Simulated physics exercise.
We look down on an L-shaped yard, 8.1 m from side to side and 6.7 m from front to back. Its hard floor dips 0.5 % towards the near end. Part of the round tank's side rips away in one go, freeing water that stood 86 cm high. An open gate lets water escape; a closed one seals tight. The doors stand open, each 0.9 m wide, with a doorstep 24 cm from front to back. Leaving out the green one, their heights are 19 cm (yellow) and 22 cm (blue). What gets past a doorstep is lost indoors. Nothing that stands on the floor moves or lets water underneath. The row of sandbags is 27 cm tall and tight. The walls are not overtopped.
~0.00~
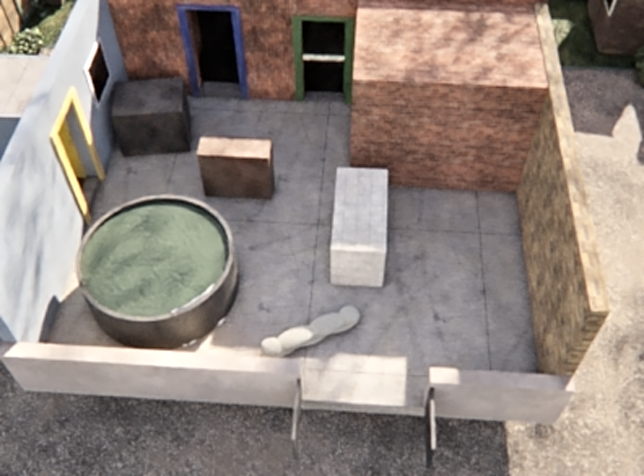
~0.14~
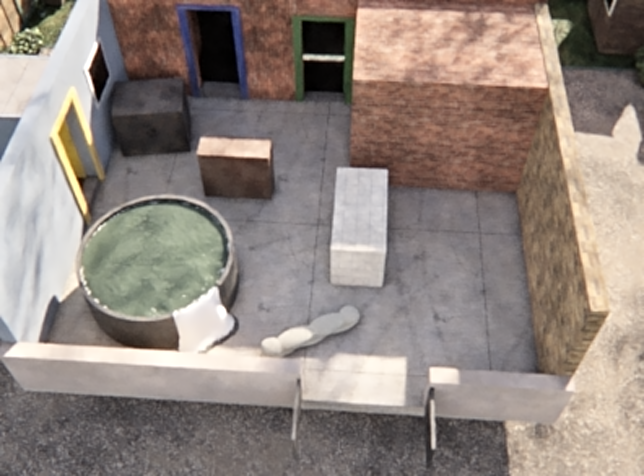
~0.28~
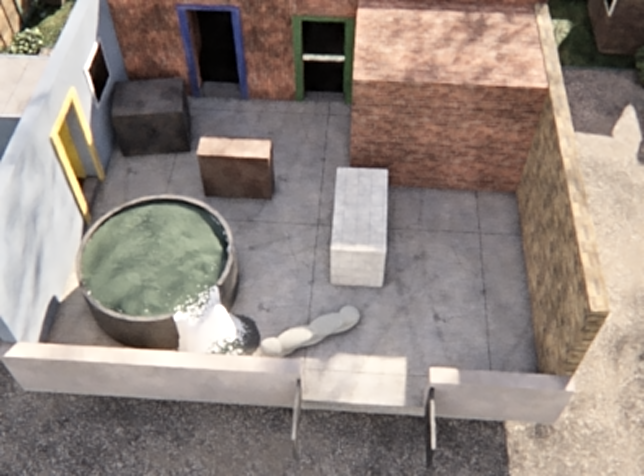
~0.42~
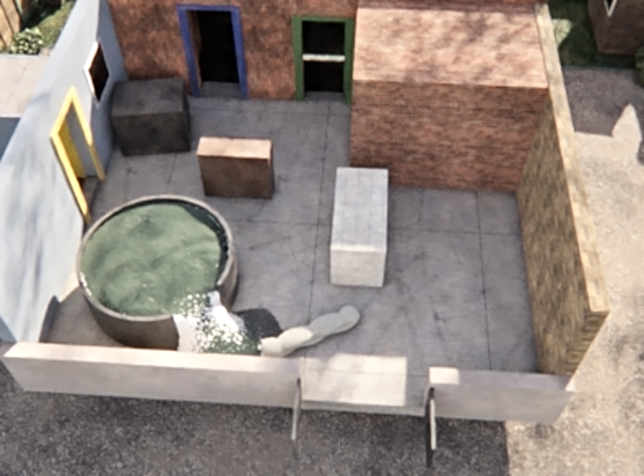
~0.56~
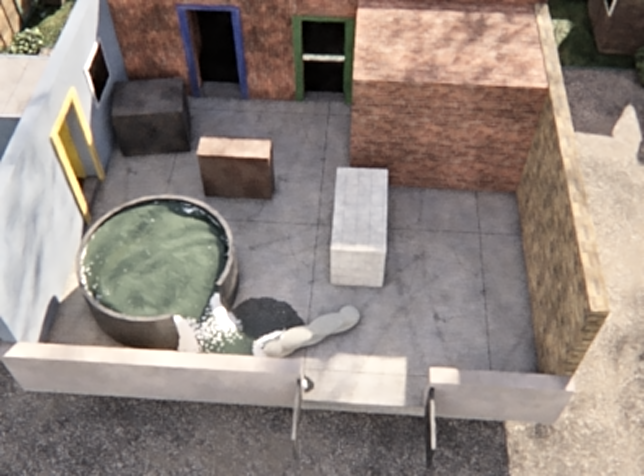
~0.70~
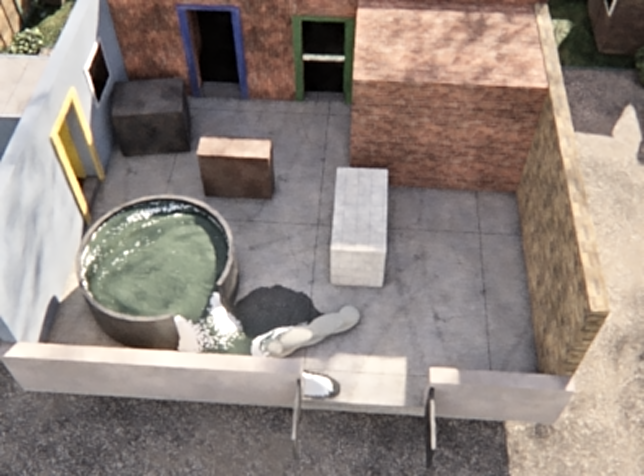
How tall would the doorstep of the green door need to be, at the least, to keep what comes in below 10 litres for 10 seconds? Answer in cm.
It would have to be roughly 7.5 cm high.
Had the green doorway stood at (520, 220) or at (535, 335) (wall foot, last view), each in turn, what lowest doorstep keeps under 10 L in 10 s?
Roughly 14.0 and 22 cm.
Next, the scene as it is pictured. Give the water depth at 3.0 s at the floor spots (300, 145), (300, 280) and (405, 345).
Roughly 0, 4 and 6 cm, in turn.
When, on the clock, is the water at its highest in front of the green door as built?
Near 4.5 s.
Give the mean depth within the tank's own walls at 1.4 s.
Some 64 cm.
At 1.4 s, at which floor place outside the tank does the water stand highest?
At about (216, 369).
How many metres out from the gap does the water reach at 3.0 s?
Some 6.4 m out.
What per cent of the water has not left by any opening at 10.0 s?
Some 90 per cent remains.
After 1.4 s water covers 25 % of the floor, deepest (58 cm) near (216, 369); it has not reached the green door.
After 3.0 s water covers 50 % of the floor, deepest (42 cm) near (214, 379); it has not reached the green door.
After 10.0 s water covers 95 % of the floor, deepest (16 cm) near (165, 96); 9 cm at the green door, 16 litres in over its 7 cm doorstep.
At the green door as built, the water arrived by 3.9 s and peaked near 11 cm at 4.4 s.
Run again over the same 10 s with other heights there, 20 litres in over 6.5 cm, 3 litres over 9 cm. The limit of 10 litres is kept from about 7.5 cm up.
